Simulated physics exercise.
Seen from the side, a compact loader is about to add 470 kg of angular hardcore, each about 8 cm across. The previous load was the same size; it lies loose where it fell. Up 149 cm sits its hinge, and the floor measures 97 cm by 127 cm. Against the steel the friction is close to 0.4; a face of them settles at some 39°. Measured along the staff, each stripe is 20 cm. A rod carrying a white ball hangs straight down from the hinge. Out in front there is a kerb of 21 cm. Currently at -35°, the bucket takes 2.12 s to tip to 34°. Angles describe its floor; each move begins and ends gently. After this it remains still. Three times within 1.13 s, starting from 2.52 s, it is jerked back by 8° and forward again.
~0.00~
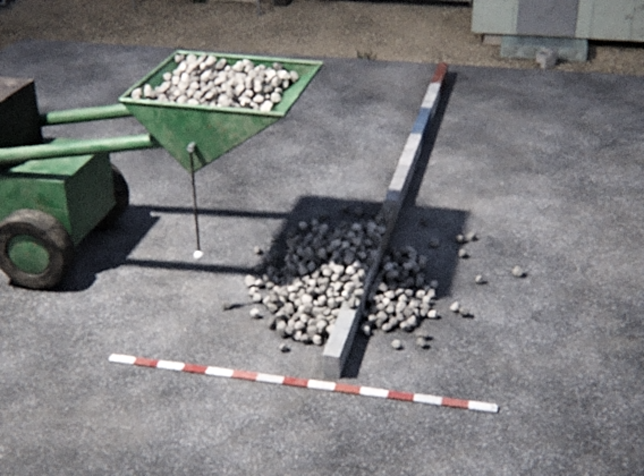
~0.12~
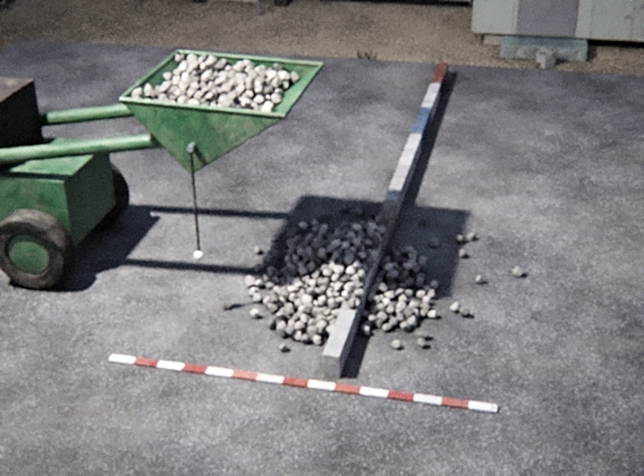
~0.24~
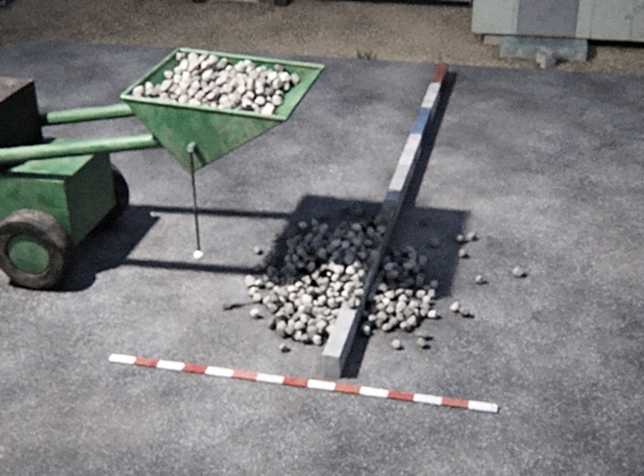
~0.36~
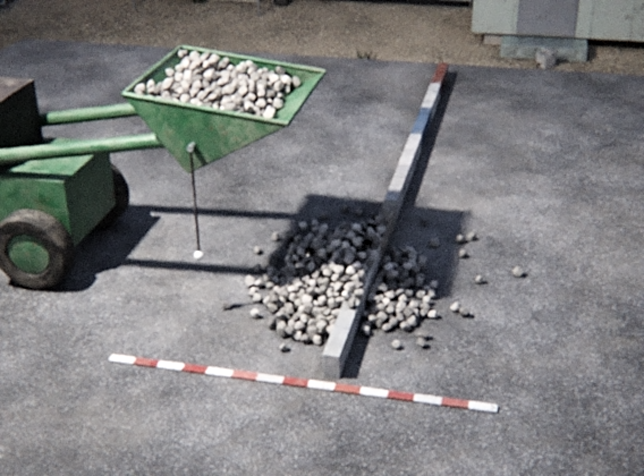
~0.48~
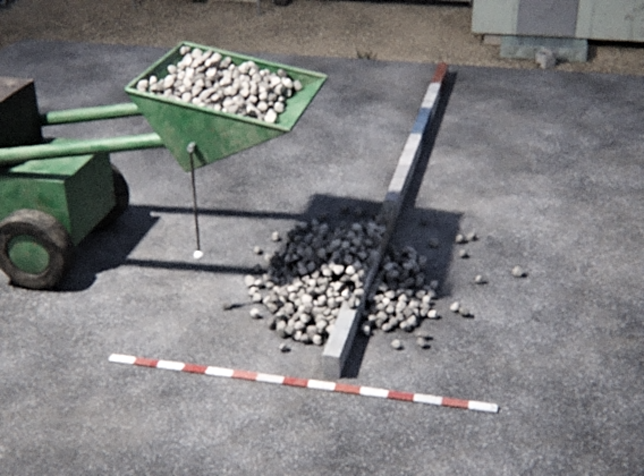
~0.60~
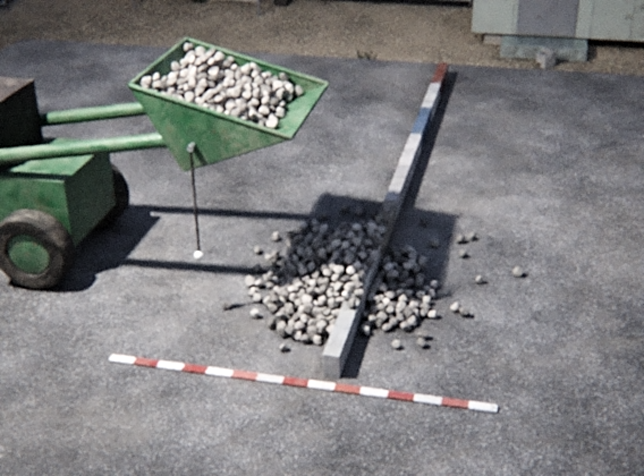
On an outdoor stretch of dark grey ground, seen from above and to one side, a fixed view takes in a strip of bare earth along the far edge. A green loader at left holds a bucket of pale stones, with a loose heap lying across a long kerb and a red-and-white striped staff in front. The bucket slowly tilts forward, its right-hand lip lowering, while the heap stays still.
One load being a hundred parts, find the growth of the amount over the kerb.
A growth of about 27 parts in a hundred.
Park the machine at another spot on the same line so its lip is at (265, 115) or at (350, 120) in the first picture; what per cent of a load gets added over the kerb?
Near 5 per cent from the first place, 100 from the second.
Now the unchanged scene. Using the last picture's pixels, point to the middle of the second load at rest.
The centre sits about (334, 265).
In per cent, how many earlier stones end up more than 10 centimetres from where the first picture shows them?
Roughly 5 % of them.
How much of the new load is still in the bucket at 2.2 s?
About 55 per cent is held.
After 1.6 s the floor is at 23°; in per cent of one load, 100 in the bucket, 86 on this side of the kerb, 14 over the kerb; the foremost stones are at (469, 275).
After 2.2 s the floor is at 34°; in per cent of one load, 55 in the bucket, 130 on this side of the kerb, 14 over the kerb; the foremost stones are at (469, 275).
After 4.1 s the floor is at 34°; in per cent of one load, 0 in the bucket, 159 on this side of the kerb, 41 over the kerb; the foremost stones are at (487, 273).
After 6.9 s the floor is at 34°; in per cent of one load, 0 in the bucket, 158 on this side of the kerb, 42 over the kerb; the foremost stones are at (487, 273). Net gain over the kerb, 27.
